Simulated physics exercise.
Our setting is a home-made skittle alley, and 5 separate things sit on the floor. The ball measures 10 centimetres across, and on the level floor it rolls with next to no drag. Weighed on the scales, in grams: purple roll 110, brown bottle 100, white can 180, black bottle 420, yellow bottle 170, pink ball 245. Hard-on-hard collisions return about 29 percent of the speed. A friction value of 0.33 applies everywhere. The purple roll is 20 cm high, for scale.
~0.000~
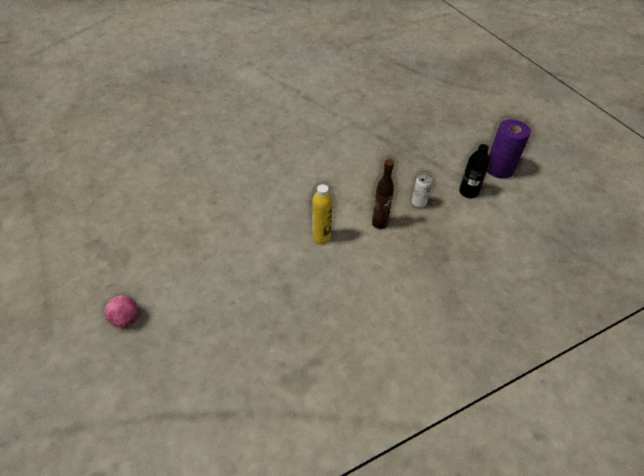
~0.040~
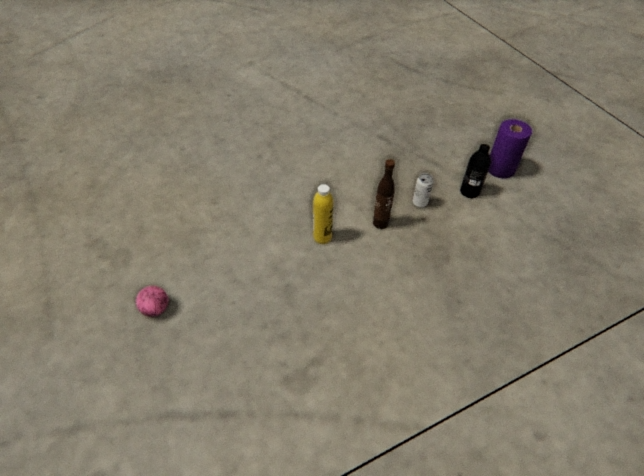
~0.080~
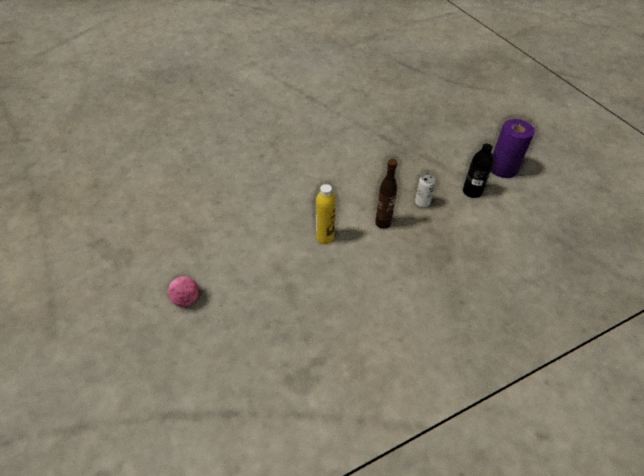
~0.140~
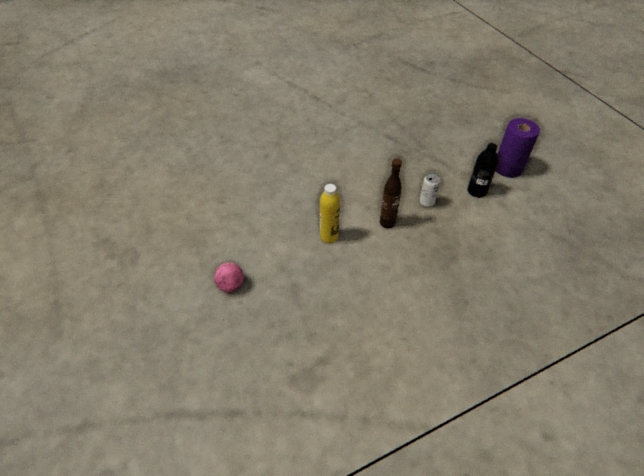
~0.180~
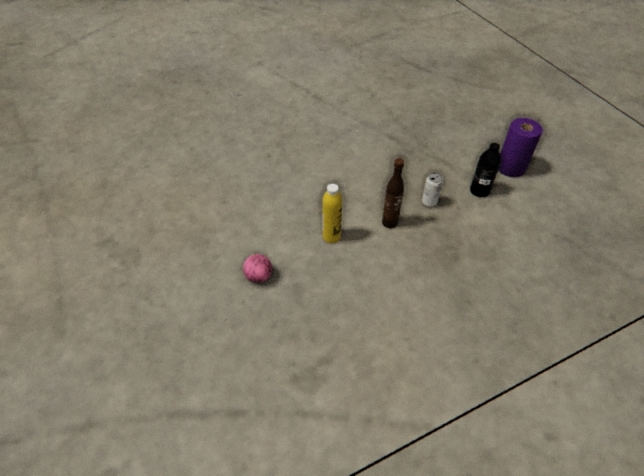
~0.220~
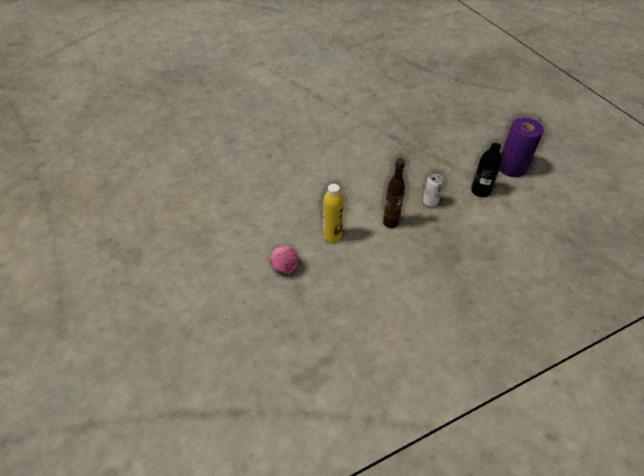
A pink ball rolls steadily rightward and slightly upward across a grey concrete floor, drawing close to a yellow bottle at the near end of a staggered line with a brown bottle, white can, black bottle and purple roll.
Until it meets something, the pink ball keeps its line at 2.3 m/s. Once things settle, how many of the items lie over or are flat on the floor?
Casualties: A sole item.
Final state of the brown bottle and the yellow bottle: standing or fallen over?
Here's how it ends: The brown bottle never goes down, and the yellow bottle comes down.
By 0.52 s, 110 cm rolled; pink ball near (450, 223); yellow bottle tilted 14°.
By 0.92 s, 187 cm rolled; yellow bottle on its side.
By 1.52 s, yellow bottle on its side.
When it is over (1.9 s), lying over on the floor, yellow bottle; the other 4 within 8 cm of the start. End places, in pixels of the last picture, purple roll near (520, 148), brown bottle near (395, 194).
